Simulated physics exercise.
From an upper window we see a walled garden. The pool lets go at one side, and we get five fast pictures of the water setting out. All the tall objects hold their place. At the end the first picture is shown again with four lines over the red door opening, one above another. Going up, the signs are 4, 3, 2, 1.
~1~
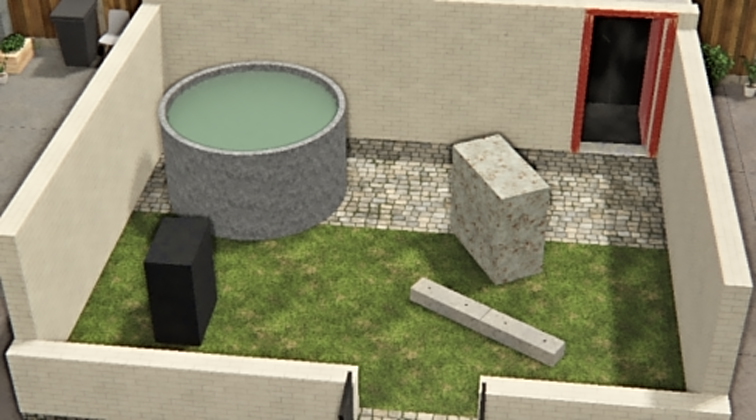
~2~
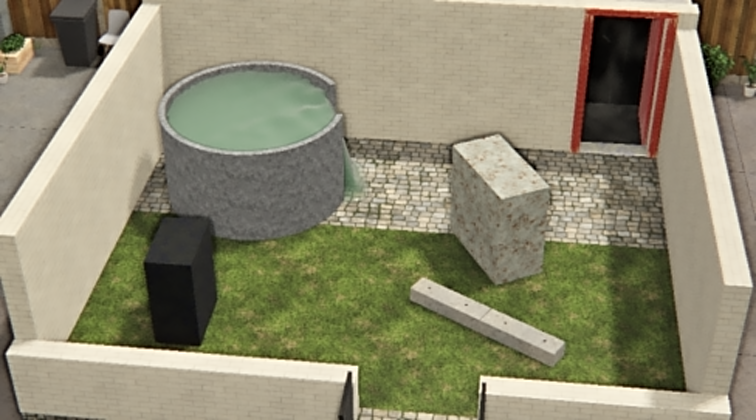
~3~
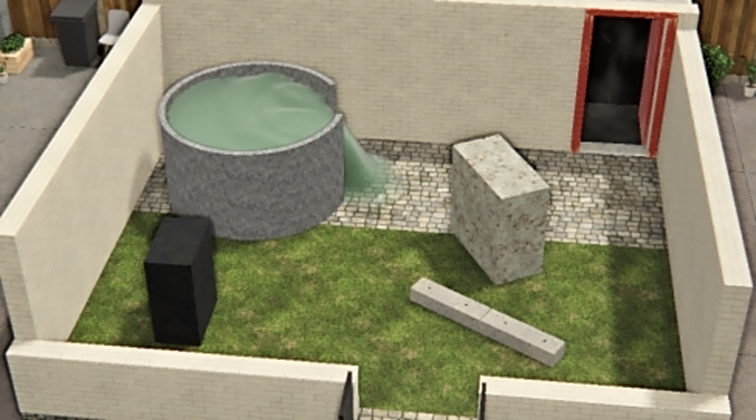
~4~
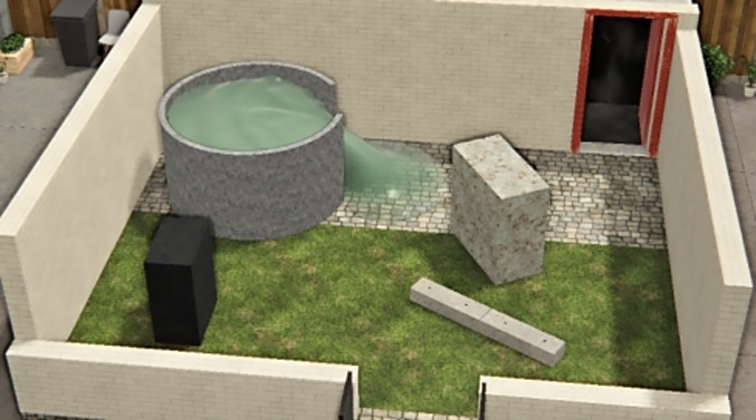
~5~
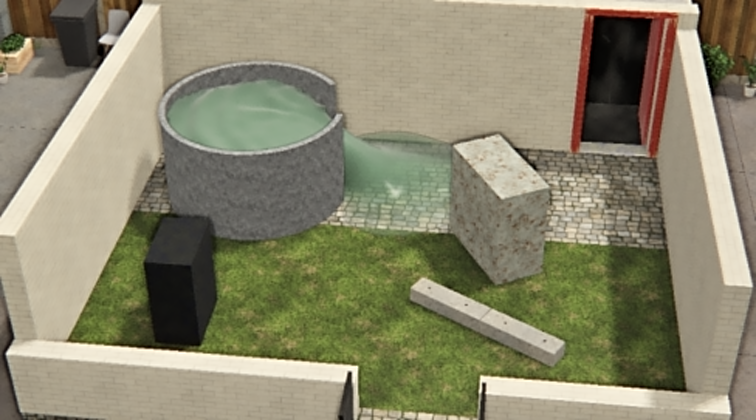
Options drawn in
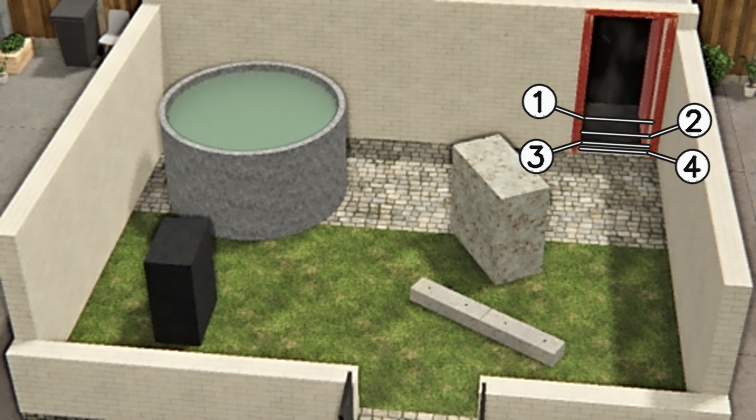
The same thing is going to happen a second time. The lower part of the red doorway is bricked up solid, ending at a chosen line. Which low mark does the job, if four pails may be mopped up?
1 will do.
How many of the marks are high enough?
One of them.
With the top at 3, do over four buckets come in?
Yes.
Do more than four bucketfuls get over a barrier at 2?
Yes.
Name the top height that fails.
That would be 2.
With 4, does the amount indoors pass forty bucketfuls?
Yes, clearly.
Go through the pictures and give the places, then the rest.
Water in the pool at rest, its middle at (253, 111); foot of the red doorway at (613, 154); open gate at (419, 367), in the first frame.
Front seen at (355, 199), 1 % of the ground wet, in the second frame.
Front seen at (394, 196), 3 % of the ground wet, in the third frame.
Front seen at (441, 173), 7 % of the ground wet, in the fourth frame.
Front seen at (445, 206), 11 % of the ground wet, in the fifth frame.
On the marked copy, 1 at (617, 120); 2 at (616, 134); 3 at (614, 144); 4 at (613, 150); from the bottom up 4, 3, 2, 1.
With 1, a splash gets over, under a bucket.
With 2, about 11 bucketfuls get in.
With 3, dozens of bucketfuls pour in.
With 4, dozens of bucketfuls pour in.
